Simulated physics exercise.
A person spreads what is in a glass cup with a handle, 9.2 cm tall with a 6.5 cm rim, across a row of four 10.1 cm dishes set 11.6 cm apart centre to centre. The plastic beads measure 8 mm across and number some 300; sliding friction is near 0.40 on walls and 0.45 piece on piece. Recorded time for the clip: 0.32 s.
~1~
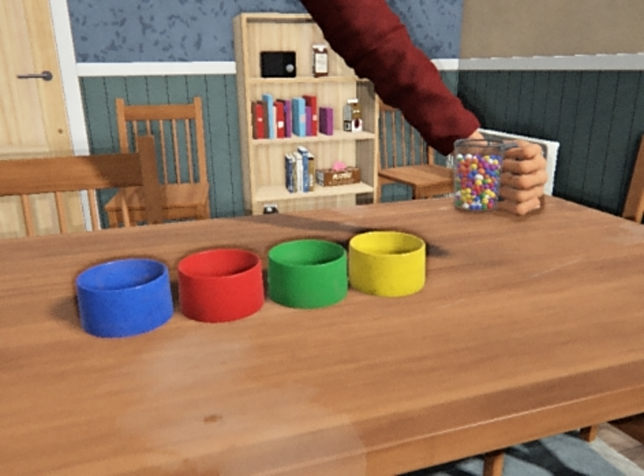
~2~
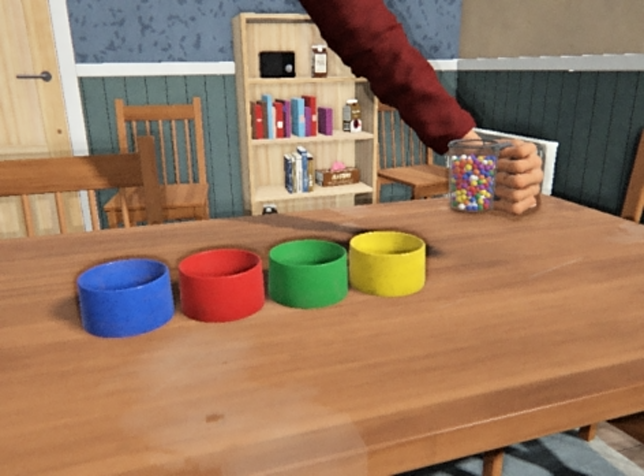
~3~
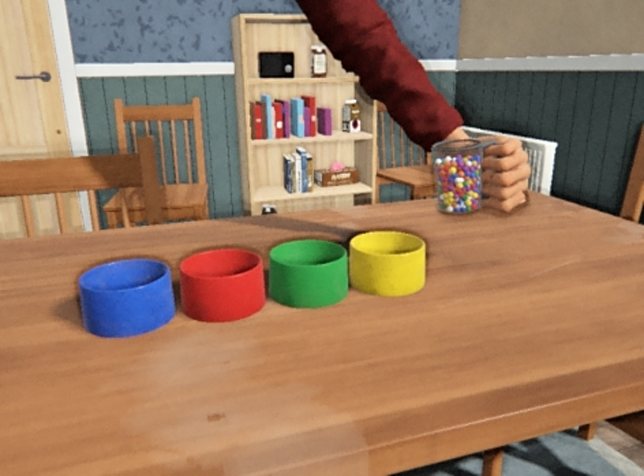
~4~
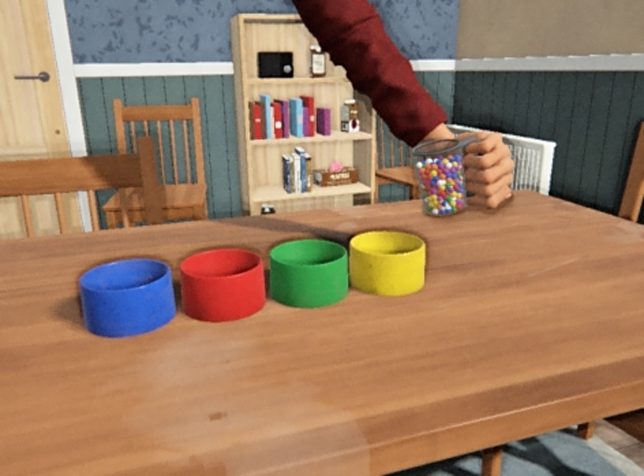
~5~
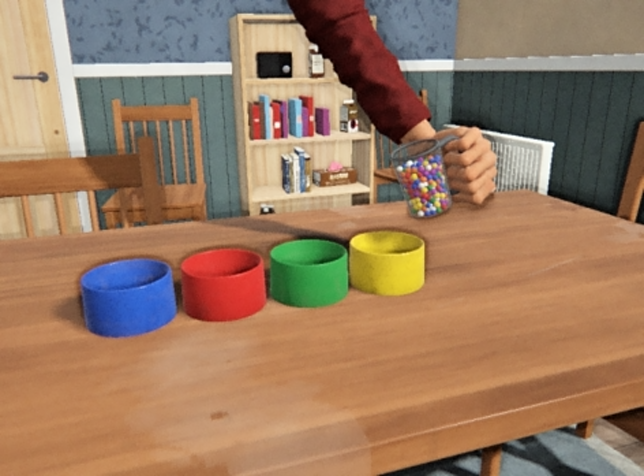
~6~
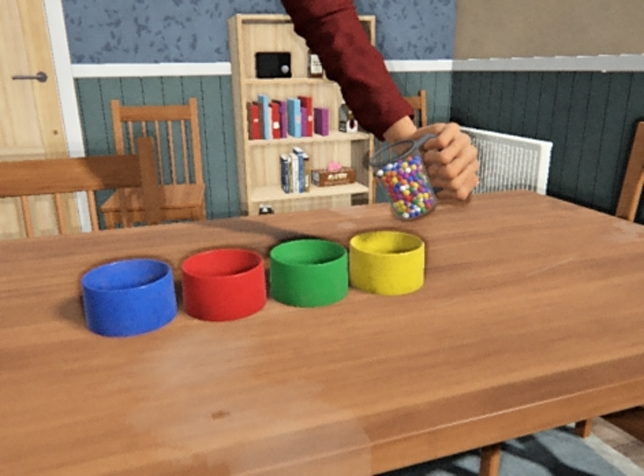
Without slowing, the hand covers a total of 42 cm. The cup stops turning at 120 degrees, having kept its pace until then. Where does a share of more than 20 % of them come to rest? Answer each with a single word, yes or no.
Red no, blue yes, green no, yellow no, counter no.
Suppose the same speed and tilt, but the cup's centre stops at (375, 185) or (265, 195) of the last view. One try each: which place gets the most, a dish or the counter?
The winner: Green; red.
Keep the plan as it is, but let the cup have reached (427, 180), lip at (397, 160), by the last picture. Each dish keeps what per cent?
Per cent kept: Red 0, blue 100, green 0, yellow 0.
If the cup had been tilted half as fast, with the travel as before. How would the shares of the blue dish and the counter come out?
It would be blue 100 and counter 0.
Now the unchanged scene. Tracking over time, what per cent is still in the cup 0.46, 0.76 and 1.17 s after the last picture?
About 100, 90, 0 per cent.
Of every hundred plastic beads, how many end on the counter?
Estimate: Close to 0 %.
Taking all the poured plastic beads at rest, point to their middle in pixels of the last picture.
When it all comes to rest, the middle is near (127, 302).
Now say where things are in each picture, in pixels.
The first frame shows cup at (477, 175), tilt 0 degrees, lip at (459, 144), moved 0.0 cm; middle of the pieces at (474, 181); yellow dish at (387, 243); green dish at (307, 253); red dish at (220, 263); blue dish at (123, 275).
The second frame shows cup at (472, 176), tilt 2 degrees, lip at (453, 146), moved 0.8 cm; middle of the pieces at (469, 181).
The third frame shows cup at (458, 177), tilt 7 degrees, lip at (436, 149), moved 3.0 cm; middle of the pieces at (456, 183).
The fourth frame shows cup at (441, 179), tilt 13 degrees, lip at (415, 154), moved 5.7 cm; middle of the pieces at (439, 184).
The fifth frame shows cup at (423, 180), tilt 20 degrees, lip at (394, 159), moved 8.5 cm; middle of the pieces at (422, 186).
The sixth frame shows cup at (405, 182), tilt 26 degrees, lip at (372, 165), moved 11.3 cm; middle of the pieces at (404, 188); yellow dish at (387, 243); green dish at (309, 252); red dish at (223, 263); blue dish at (128, 275).
Then, 0.46 s after the last picture, tilt 71 degrees; cup holds 100 %.
Then, 0.76 s after the last picture, tilt 101 degrees; cup holds 90 %, blue 5 %.
Then, 1.17 s after the last picture, tilt 120 degrees; cup holds 0 %, blue 100 %.
In the end, red 0 %, blue 100 %, green 0 %, yellow 0 %, counter 0 %.
